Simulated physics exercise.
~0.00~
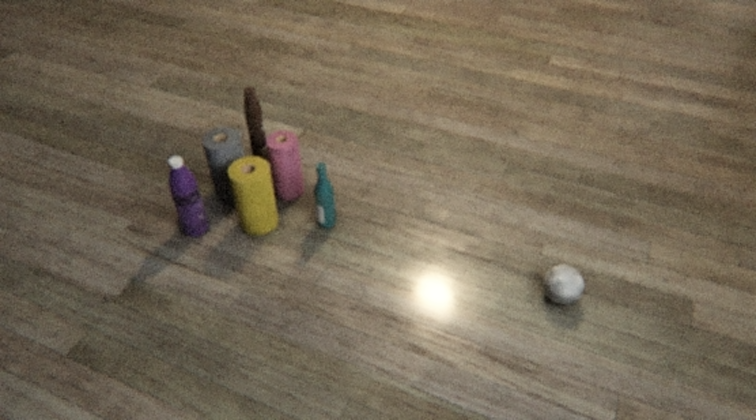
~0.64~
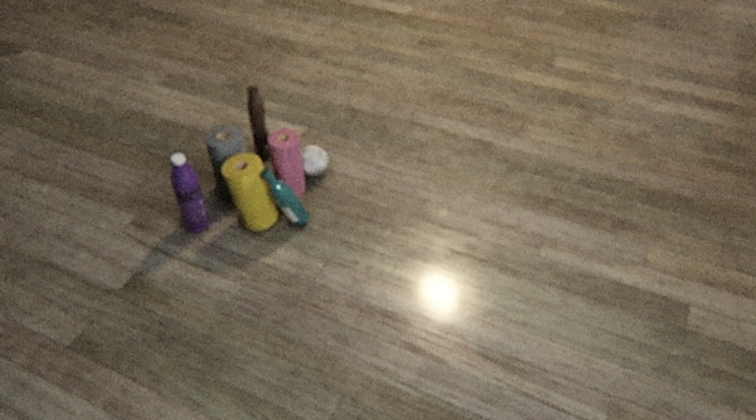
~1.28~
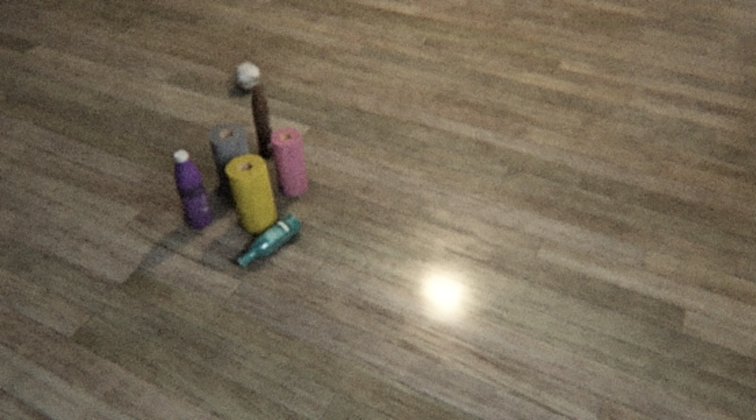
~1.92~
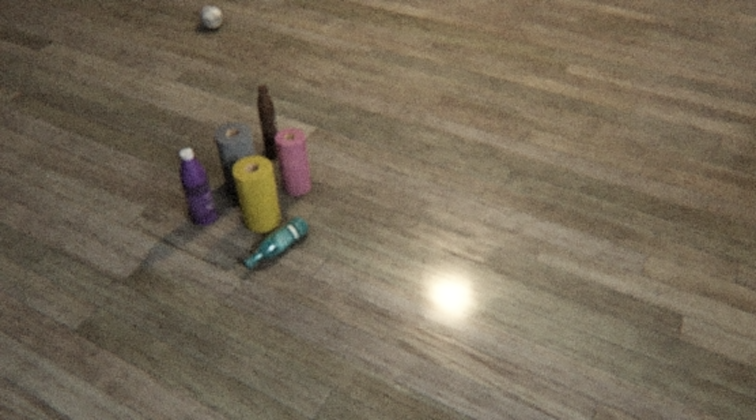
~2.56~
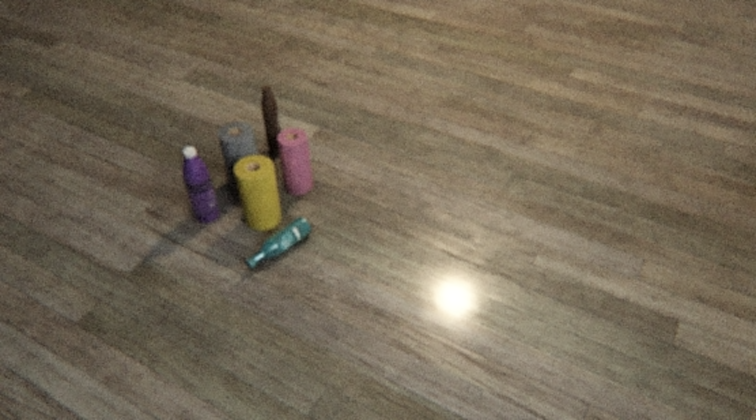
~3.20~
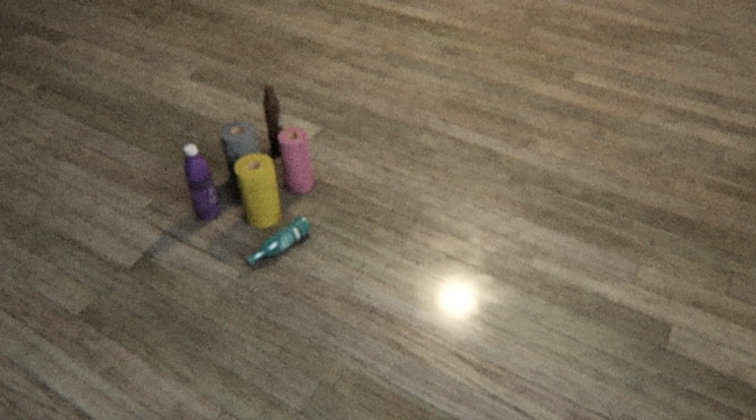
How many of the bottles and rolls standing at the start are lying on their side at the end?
One of them is lying on its side at the end, the turquoise bottle. The other bottles and the rolls are still upright.
Bottles and rolls stand grouped; a white ball knocks over the turquoise bottle and rolls away.
